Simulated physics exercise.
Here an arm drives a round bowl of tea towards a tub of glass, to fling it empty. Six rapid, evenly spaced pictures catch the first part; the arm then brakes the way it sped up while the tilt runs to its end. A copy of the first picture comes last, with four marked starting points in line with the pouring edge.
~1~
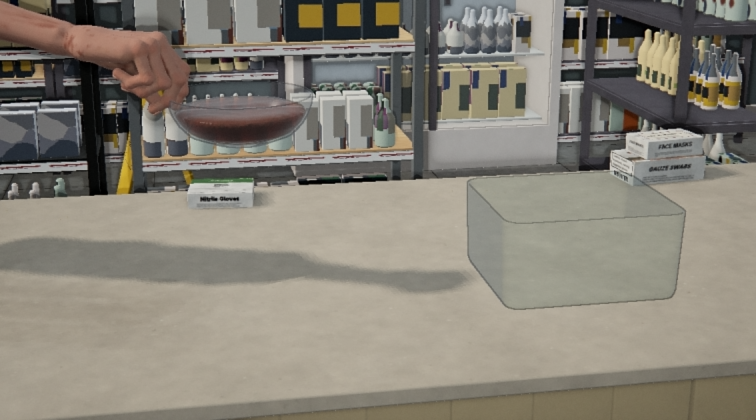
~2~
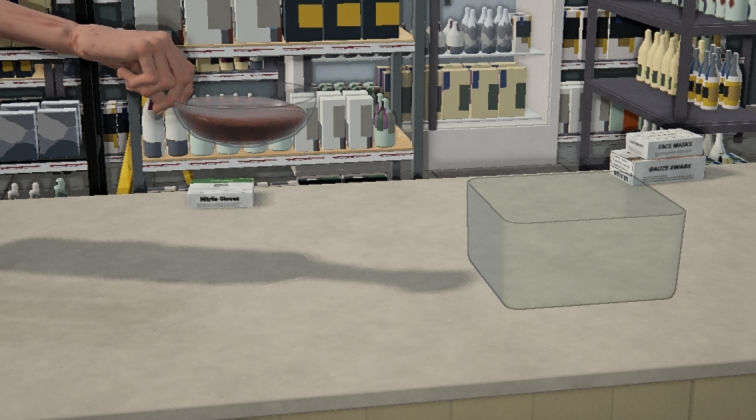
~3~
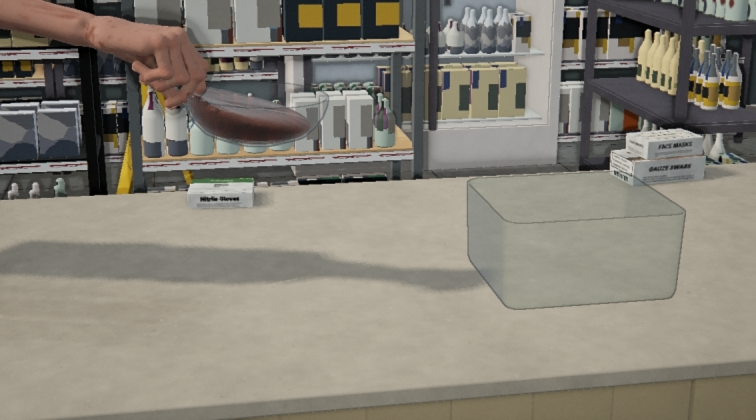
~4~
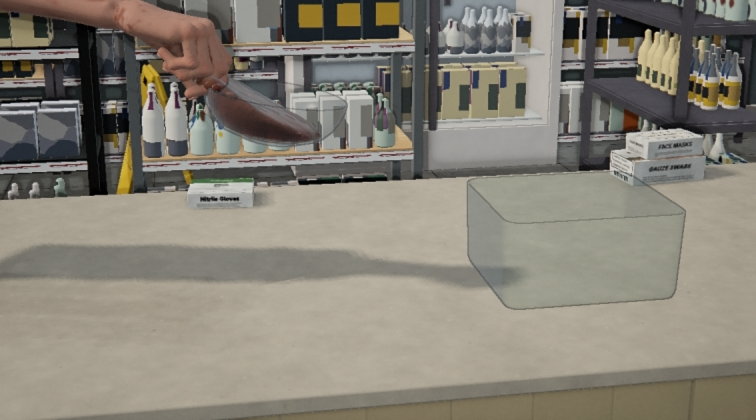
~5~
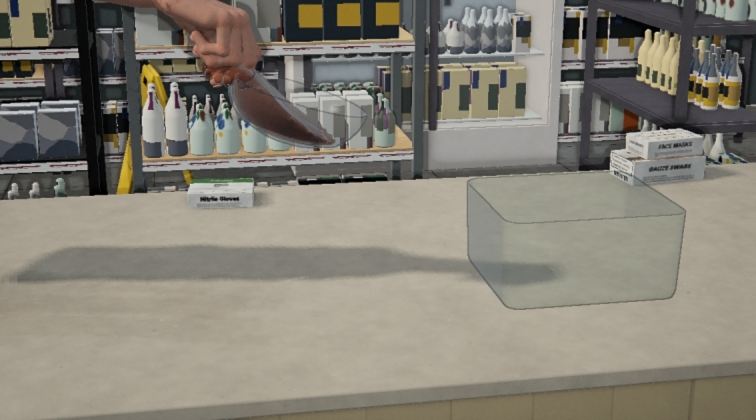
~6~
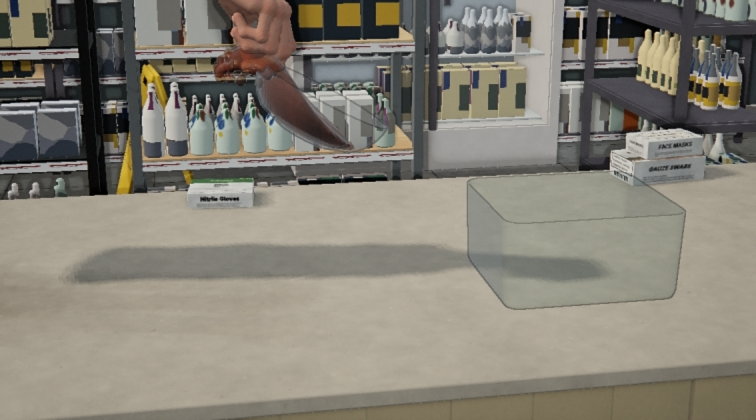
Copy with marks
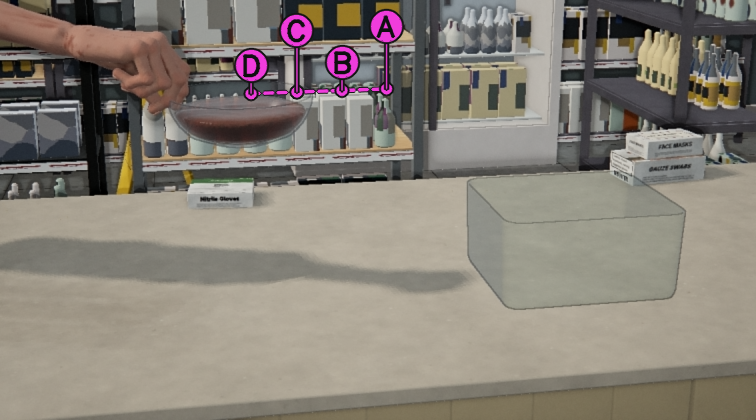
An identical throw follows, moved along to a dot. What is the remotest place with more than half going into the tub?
Choose A.
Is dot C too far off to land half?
Yes, it does.
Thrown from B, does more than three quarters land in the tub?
No, it does not.
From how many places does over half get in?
One of the four.
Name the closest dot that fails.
B it is.
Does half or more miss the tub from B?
Yes, that goes wrong.
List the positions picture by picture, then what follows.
In the first picture, upright, lip at (310, 91); tub from (501, 308) to (674, 296); nothing has left yet.
In the second picture, upright, lip at (314, 91); nothing has left yet.
In the third picture, tipped about 3°, lip at (326, 94); tea is over the rim, down to (196, 92).
In the fourth picture, tipped about 9°, lip at (345, 101); tea is over the rim, down to (233, 87).
In the fifth picture, tipped about 18°, lip at (365, 111); tea is over the rim, down to (261, 82).
In the sixth picture, tipped about 29°, lip at (385, 124); tea is over the rim, down to (255, 79).
On the marked copy, A at (386, 88); B at (342, 90); C at (296, 92); D at (251, 93).
With A, about 66 % lands in the tub, 30 % falls short and 4 % goes beside or beyond.
With B, about 30 % lands in the tub, 63 % falls short and 7 % goes beside or beyond.
With C, about 10 % lands in the tub, 87 % falls short and 3 % goes beside or beyond.
With D, about 0 % lands in the tub, 98 % falls short.
